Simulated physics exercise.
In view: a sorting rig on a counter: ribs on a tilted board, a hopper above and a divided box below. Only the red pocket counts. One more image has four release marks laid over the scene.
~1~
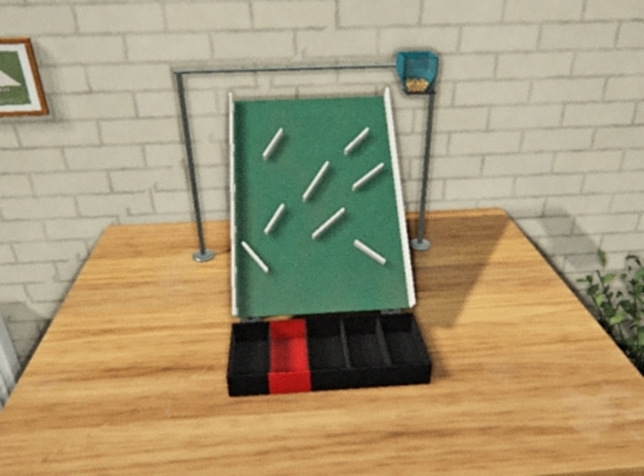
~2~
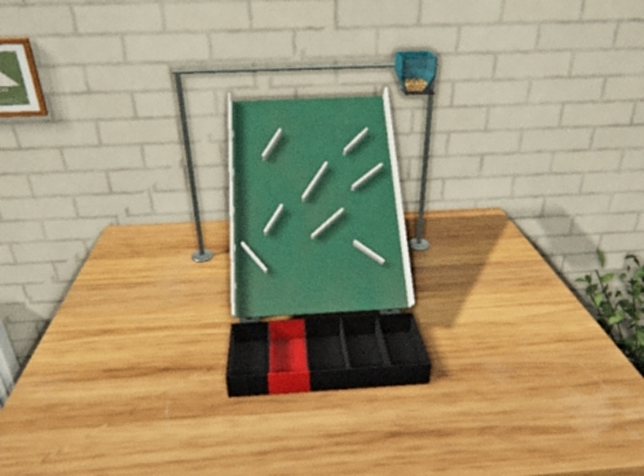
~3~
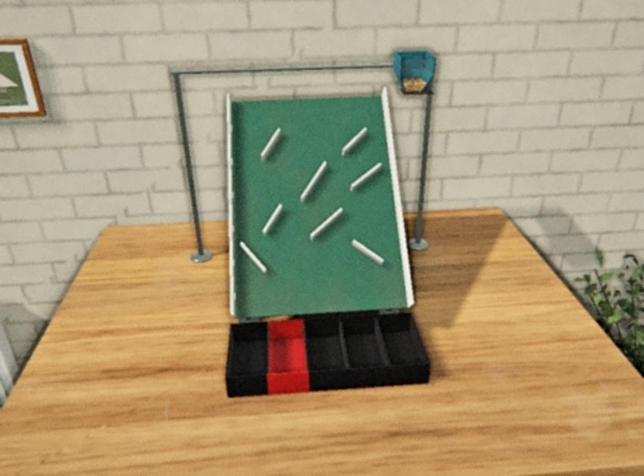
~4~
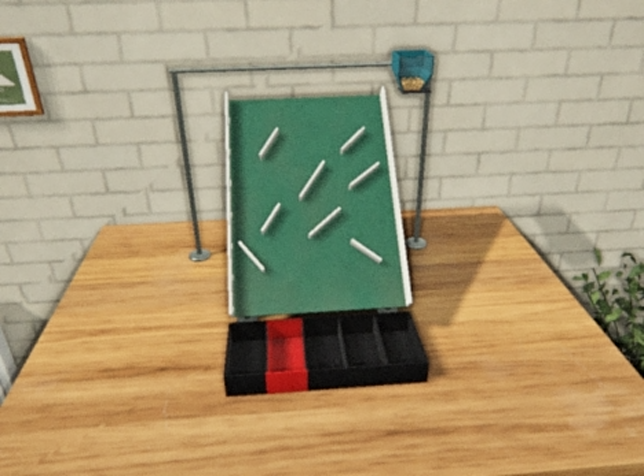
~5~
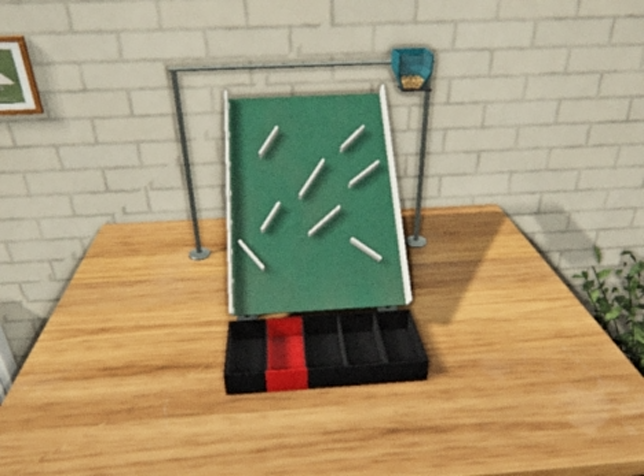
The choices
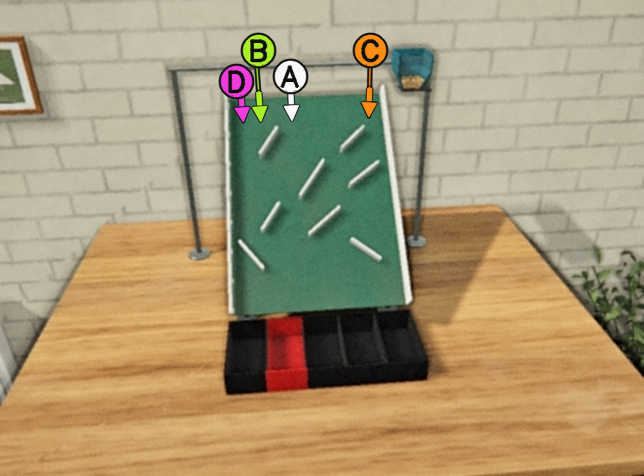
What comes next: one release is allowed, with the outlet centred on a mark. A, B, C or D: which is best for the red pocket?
Go for A.
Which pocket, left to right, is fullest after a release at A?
The second.
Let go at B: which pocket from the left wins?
The first from the left.
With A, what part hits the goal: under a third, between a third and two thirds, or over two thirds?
Mark A gives over two thirds.
On the marked copy, mark A meets the board at (291, 115); mark B meets the board at (260, 116); mark C meets the board at (368, 111); mark D meets the board at (242, 116).
Choosing A, the bulk in the red pocket, close to a quarter in other pockets, only a few outside the box.
Choosing B, close to a third in the red pocket, close to two thirds in other pockets.
Choosing C, close to a quarter in the red pocket, close to two thirds in other pockets, only a few outside the box.
Choosing D, close to a third in the red pocket, close to two thirds in other pockets.
